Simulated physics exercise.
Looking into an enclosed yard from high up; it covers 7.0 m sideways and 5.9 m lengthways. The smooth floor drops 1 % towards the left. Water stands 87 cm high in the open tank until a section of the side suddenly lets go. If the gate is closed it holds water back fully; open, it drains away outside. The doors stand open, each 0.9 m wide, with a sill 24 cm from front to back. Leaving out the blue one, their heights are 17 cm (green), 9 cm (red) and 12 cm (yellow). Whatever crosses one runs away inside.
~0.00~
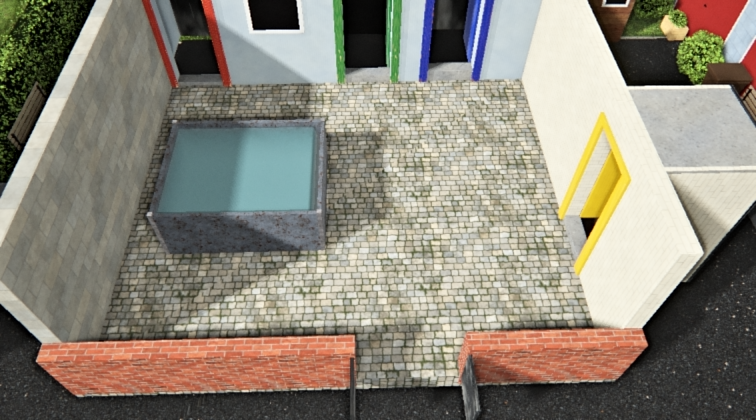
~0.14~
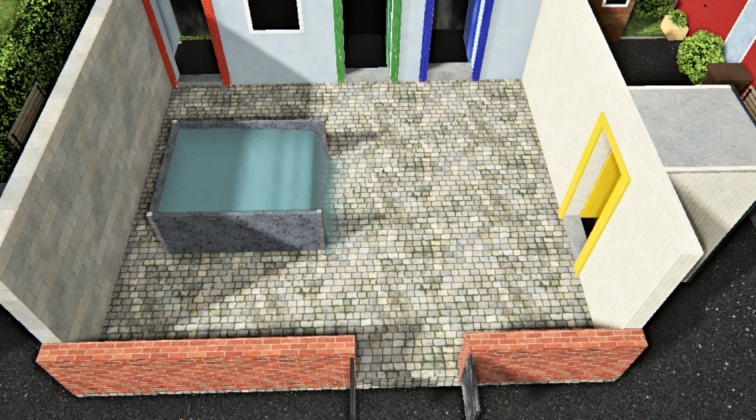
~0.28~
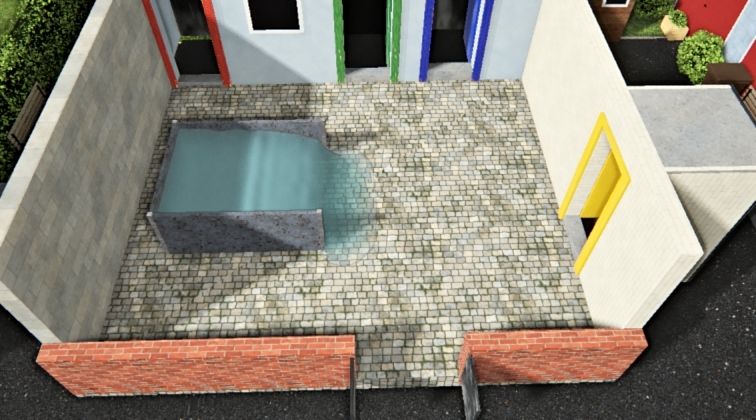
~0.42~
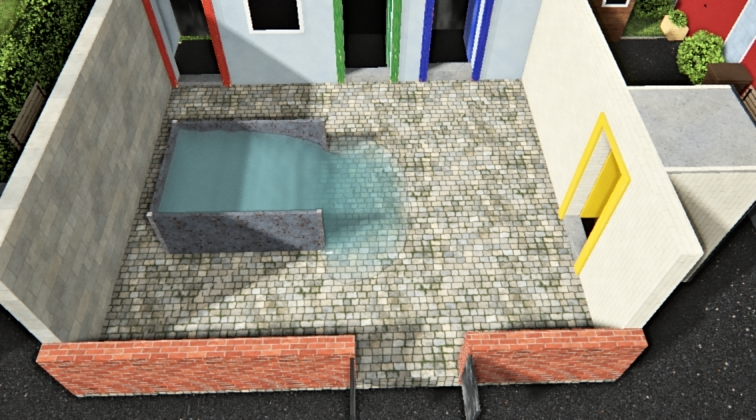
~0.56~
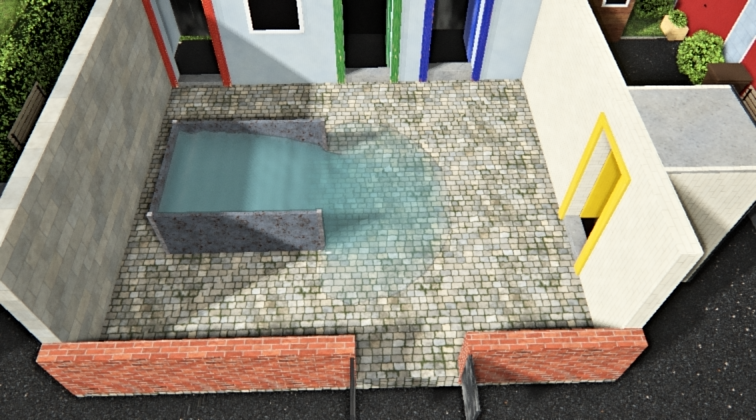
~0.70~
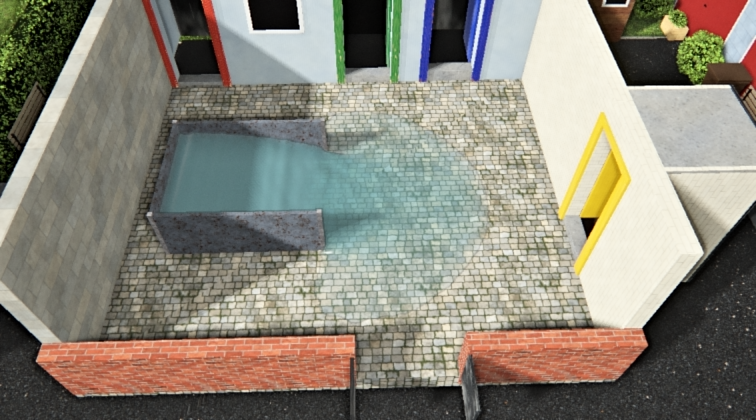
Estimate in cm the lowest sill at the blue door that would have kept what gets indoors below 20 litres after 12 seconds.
At least 18 cm or so.
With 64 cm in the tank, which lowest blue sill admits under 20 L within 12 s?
Some 12.0 cm.
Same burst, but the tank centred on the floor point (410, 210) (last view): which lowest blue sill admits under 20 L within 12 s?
Some 22 cm.
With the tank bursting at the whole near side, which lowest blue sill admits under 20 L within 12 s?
Then roughly 9.5 cm.
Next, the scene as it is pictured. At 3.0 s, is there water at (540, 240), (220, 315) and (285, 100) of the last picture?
In turn: Flooded, not reached, not reached.
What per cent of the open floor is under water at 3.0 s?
Some 55 per cent of it.
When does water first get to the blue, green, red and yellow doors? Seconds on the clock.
Blue 1.4 s, green 1.6 s, red 5.0 s, yellow 1.1 s.
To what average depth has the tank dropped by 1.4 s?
About 45 cm.
After 1.4 s water covers 50 % of the floor, deepest (36 cm) near (547, 194); 1 cm at the blue door, 0 litres in over its 25 cm sill.
After 3.0 s water covers 55 % of the floor, deepest (40 cm) near (516, 83); 27 cm at the blue door, 0 litres in over its 25 cm sill.
After 12.0 s water covers 95 % of the floor, deepest (18 cm) near (142, 195); 4 cm at the blue door, 3 litres in over its 25 cm sill.
At the blue door as built, the water arrived by 1.4 s and peaked near 27 cm at 3.0 s.
Run again over the same 12 s with other heights there, 37 litres in over 15 cm, 11 litres over 20.5 cm. The limit of 20 litres is kept from about 18 cm up.
